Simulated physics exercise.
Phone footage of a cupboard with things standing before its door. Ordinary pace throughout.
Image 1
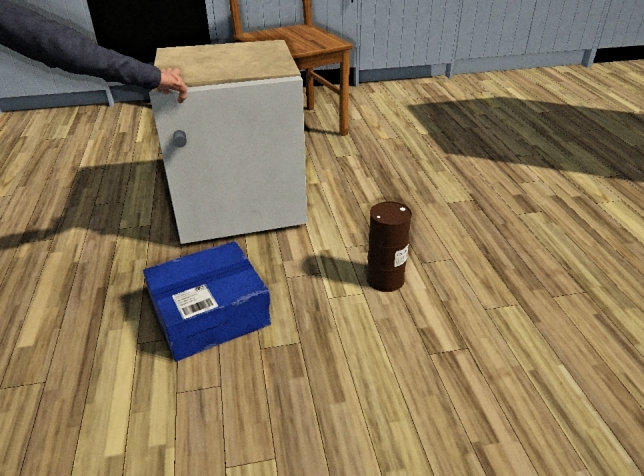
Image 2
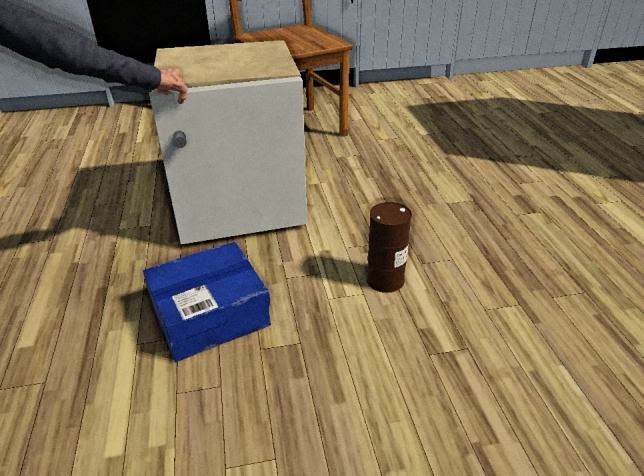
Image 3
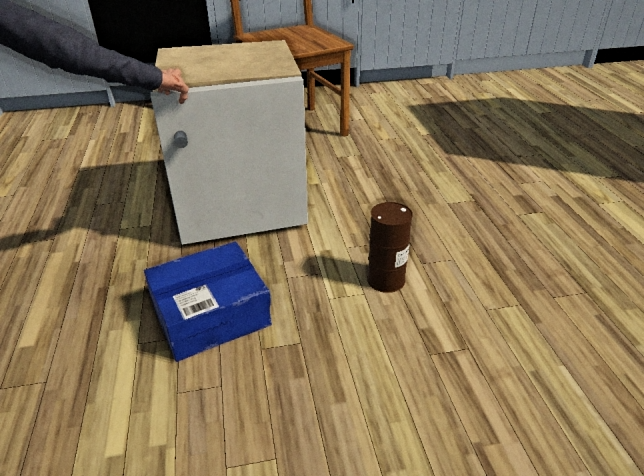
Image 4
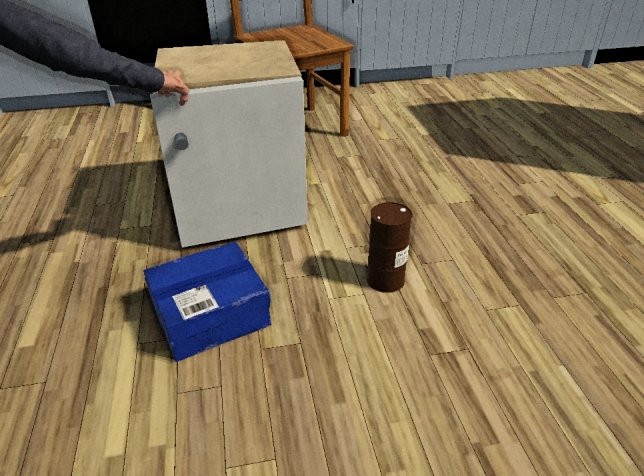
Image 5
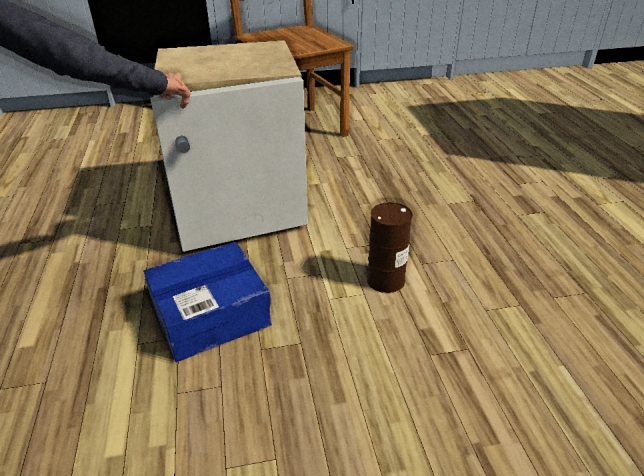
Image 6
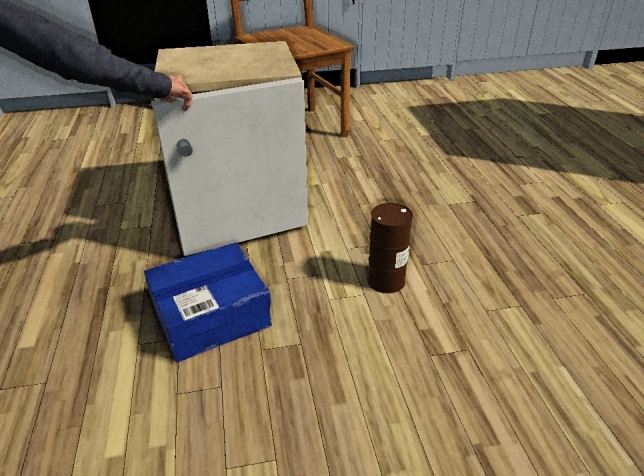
On a wood-plank floor, a blue parcel and a brown canister stand before a pale cupboard, a chair behind it, while a hand from the left holds the top of its door. The door barely moves at first, then the hand draws it slightly further open toward the parcel, which stays put.
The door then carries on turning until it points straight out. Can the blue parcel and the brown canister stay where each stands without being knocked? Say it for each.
Most likely the blue parcel gets hit; most likely the brown canister stays safe.
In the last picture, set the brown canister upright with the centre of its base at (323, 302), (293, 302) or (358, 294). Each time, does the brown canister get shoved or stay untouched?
Taking the spots in the order given, it takes a hit; takes a hit; goes unhit.
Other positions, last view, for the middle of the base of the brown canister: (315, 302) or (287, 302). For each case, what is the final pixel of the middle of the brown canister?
I'd expect it to end near (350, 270) and near (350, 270), respectively.
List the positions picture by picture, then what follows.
The first picture shows door 4° open; blue parcel (208, 297); brown canister (388, 248); door (238, 168).
The second picture shows door 4° open; brown canister (388, 248); door (238, 168).
The third picture shows door 4° open; blue parcel (208, 297); door (239, 169).
The fourth picture shows door 6° open; brown canister (389, 248); door (239, 170).
The fifth picture shows door 9° open; blue parcel (208, 298); door (240, 172).
The sixth picture shows door 13° open; blue parcel (208, 298); brown canister (389, 249); door (242, 174).
Then, 0.74 s after the last picture, door 41° open; blue parcel moved a little near (216, 311); brown canister at rest near (389, 249).
Then, 1.06 s after the last picture, door 54° open; blue parcel moved a little near (226, 326); brown canister at rest near (389, 249).
At rest, the blue parcel gets shoved, near (231, 337); the brown canister stays untouched, near (389, 249).
